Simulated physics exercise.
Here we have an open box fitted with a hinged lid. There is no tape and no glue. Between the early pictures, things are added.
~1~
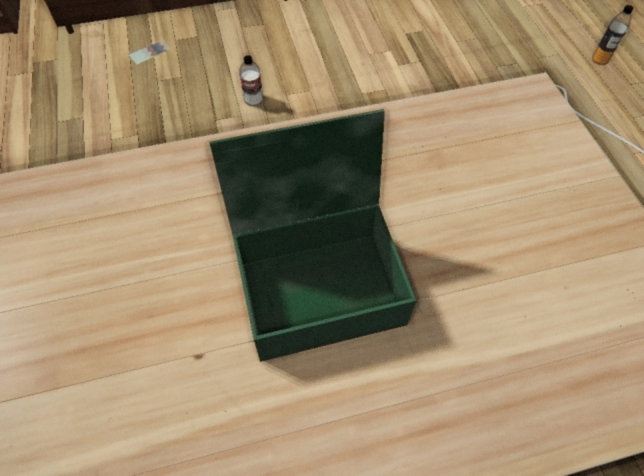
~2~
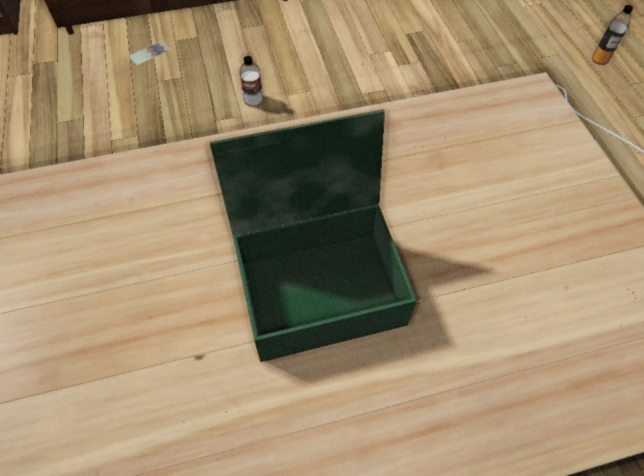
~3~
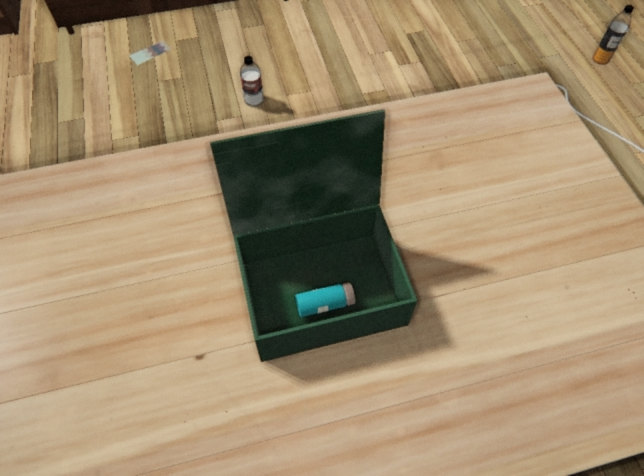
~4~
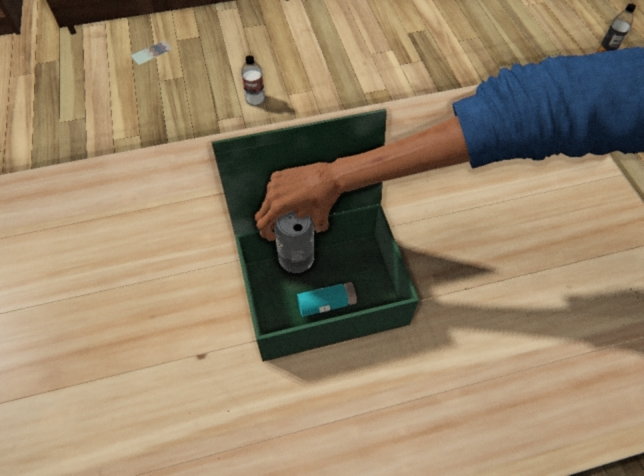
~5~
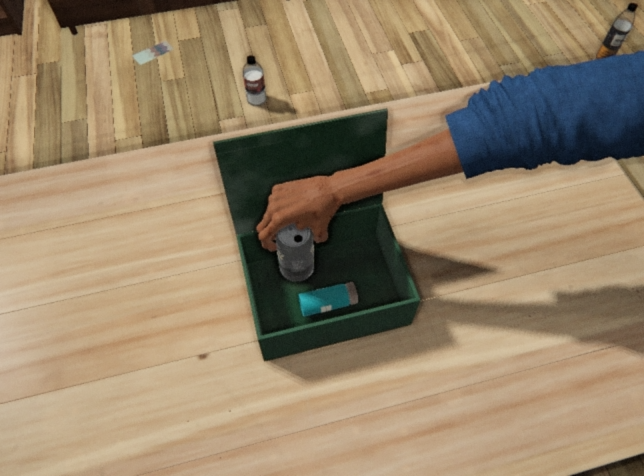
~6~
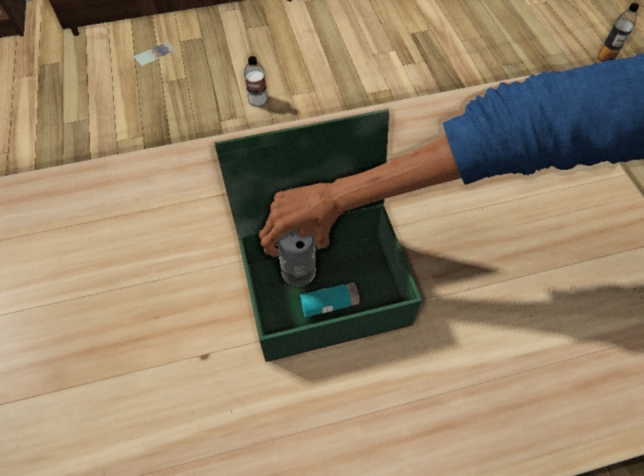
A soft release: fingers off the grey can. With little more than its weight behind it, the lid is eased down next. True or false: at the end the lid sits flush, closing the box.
False, a gap remains.
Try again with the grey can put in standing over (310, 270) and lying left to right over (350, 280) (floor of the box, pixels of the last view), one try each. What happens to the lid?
The first attempt leaves the lid partly open, while the second leaves it fully closed.
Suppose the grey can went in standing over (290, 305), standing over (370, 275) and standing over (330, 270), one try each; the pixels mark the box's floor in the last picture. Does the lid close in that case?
The first time the lid goes down fully, the second time it can't shut, and the third time it can't shut.
Then, 1.20 s on from there, lid starting down; grey can shifted about its own width near (299, 270).
Then, 1.70 s on from there, lid 53° above the rim; grey can shifted about its own width near (299, 270).
In the end, lid 29° above the rim; moved from the start, grey can; turquoise shaker unmoved. At the end, from the last picture's camera, grey can near (299, 270).
